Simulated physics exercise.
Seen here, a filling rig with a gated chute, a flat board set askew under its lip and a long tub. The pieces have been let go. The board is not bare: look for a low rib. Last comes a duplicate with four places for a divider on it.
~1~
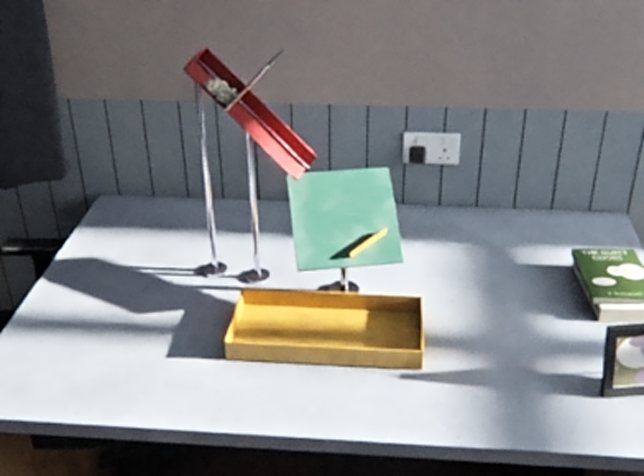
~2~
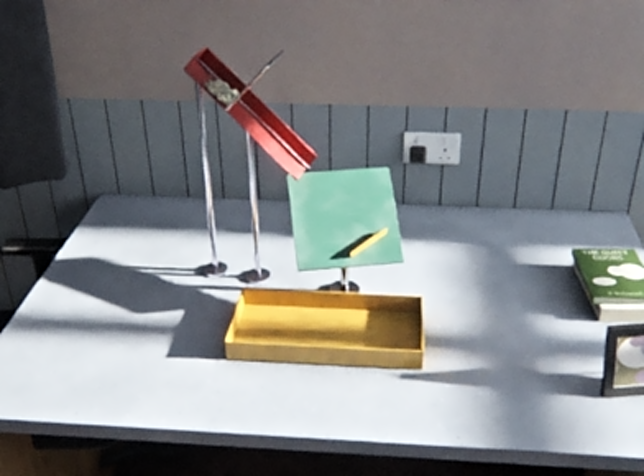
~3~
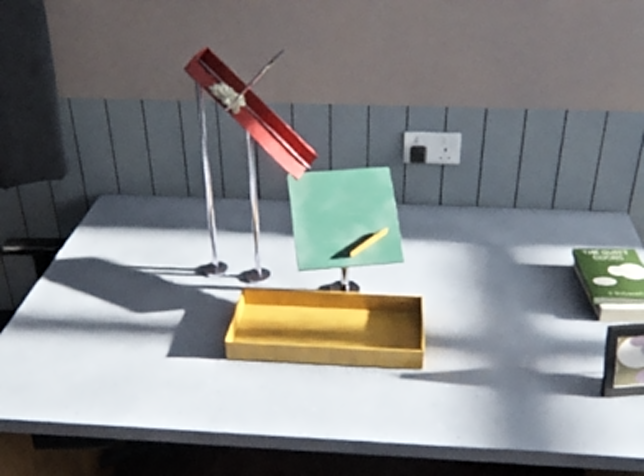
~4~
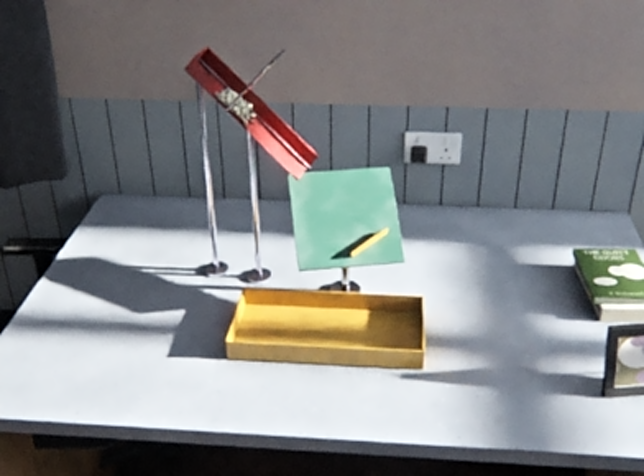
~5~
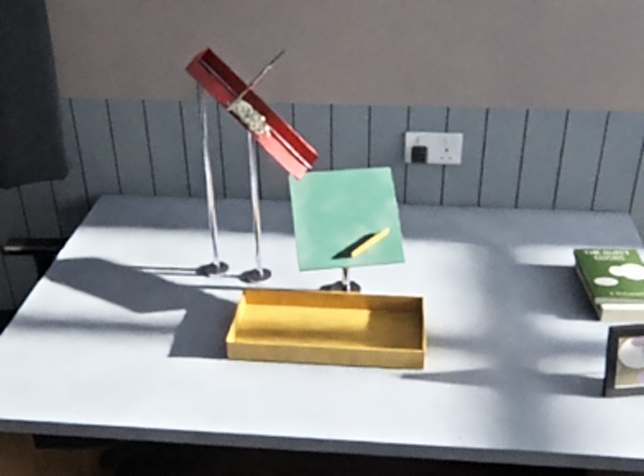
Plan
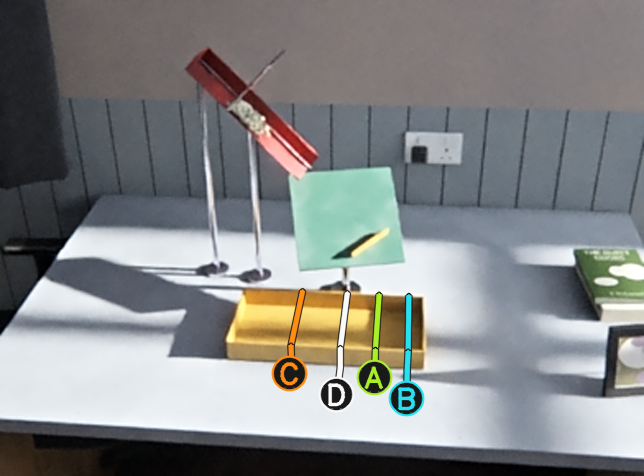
The clip opens on a pale desk in sunlight, where white beans sit bunched near the top of a sloping red chute, above a tilted green board with a yellow rib and an empty yellow tub. The beans then slide a short way down the chute to the right, while everything else stays still.
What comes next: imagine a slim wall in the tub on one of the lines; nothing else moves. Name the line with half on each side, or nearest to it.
Best: D.
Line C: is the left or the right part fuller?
Right.
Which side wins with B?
The left side.
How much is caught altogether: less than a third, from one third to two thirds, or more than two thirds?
From one third to two thirds.
On the marked copy, line A crosses the front rim at (375, 349); line B crosses the front rim at (408, 351); line C crosses the front rim at (291, 345); line D crosses the front rim at (340, 347).
For line A, of what is caught, all but a few on the left of the divider, a small share on the right.
For line B, of what is caught, the whole lot on the left of the divider, none at all on the right.
For line C, of what is caught, none at all on the left of the divider, the whole lot on the right.
For line D, of what is caught, close to half on the left of the divider, close to half on the right.
